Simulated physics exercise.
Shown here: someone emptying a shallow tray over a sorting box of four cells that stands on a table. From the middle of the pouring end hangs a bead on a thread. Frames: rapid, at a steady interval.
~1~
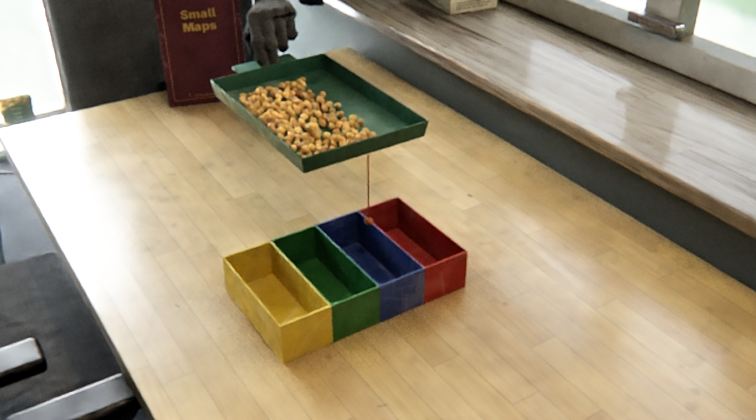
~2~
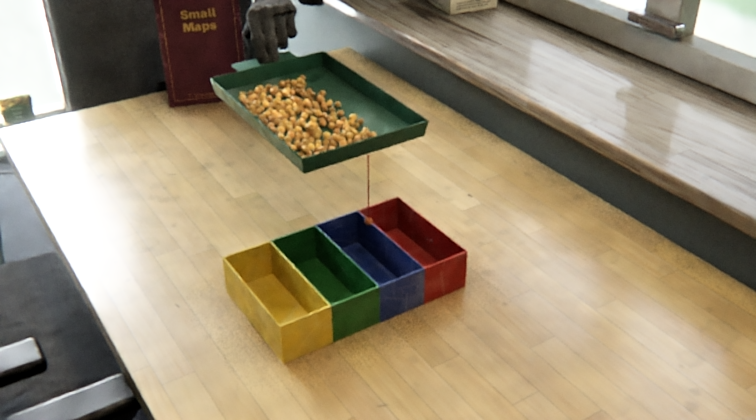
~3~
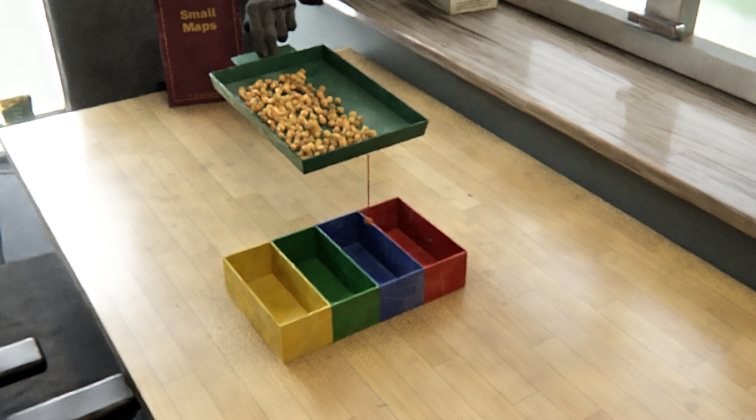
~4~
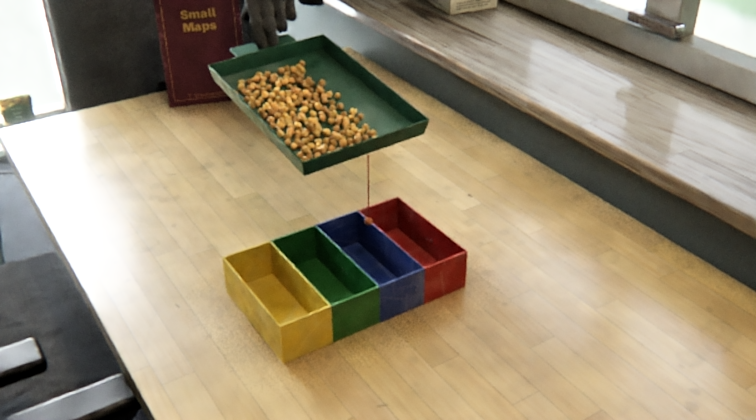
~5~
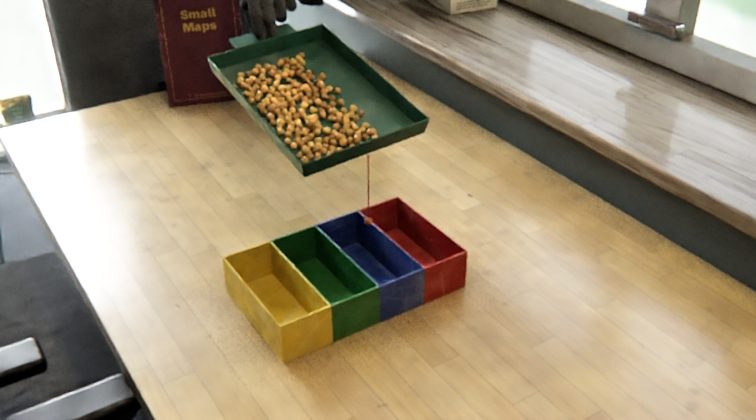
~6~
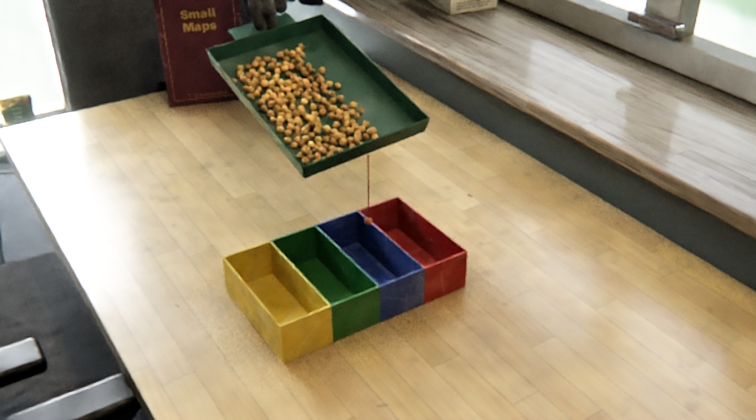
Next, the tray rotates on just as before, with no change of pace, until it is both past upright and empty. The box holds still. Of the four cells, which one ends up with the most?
The green cell ends up with the most.
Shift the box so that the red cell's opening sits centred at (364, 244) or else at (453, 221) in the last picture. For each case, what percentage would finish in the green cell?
Trial 1 around 0 percent, trial 2 around 40 percent.
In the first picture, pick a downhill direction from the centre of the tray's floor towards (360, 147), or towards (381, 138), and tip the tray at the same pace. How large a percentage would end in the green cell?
About 20 and 0 percent.
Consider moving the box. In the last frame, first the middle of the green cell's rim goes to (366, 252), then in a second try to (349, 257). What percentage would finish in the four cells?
You'd see around 100 per cent and then around 100 per cent.
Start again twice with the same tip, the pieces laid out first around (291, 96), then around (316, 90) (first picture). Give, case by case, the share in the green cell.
Shares in turn: 60 % and 60 %.
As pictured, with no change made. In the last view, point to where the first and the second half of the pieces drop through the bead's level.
Points: About (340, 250), then about (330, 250).
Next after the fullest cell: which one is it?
Behind the top one comes that blue cell.
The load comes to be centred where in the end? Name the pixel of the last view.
About (339, 297).
Just after the last frame, tray tipped steeply; every one on the tray.
A moment on, tray tipped right over; almost all on the tray; just a few in the blue cell; just a few in the green cell.
Further on, tray tipped past a quarter turn; roughly two thirds in the green cell; roughly a quarter in the blue cell; about a tenth in the yellow cell; just a few in the red cell; just a few falling or outside the box.
When it is over, tray tipped past a quarter turn; roughly two thirds in the green cell; roughly a quarter in the blue cell; about a tenth in the yellow cell; just a few in the red cell; just a few outside the box.
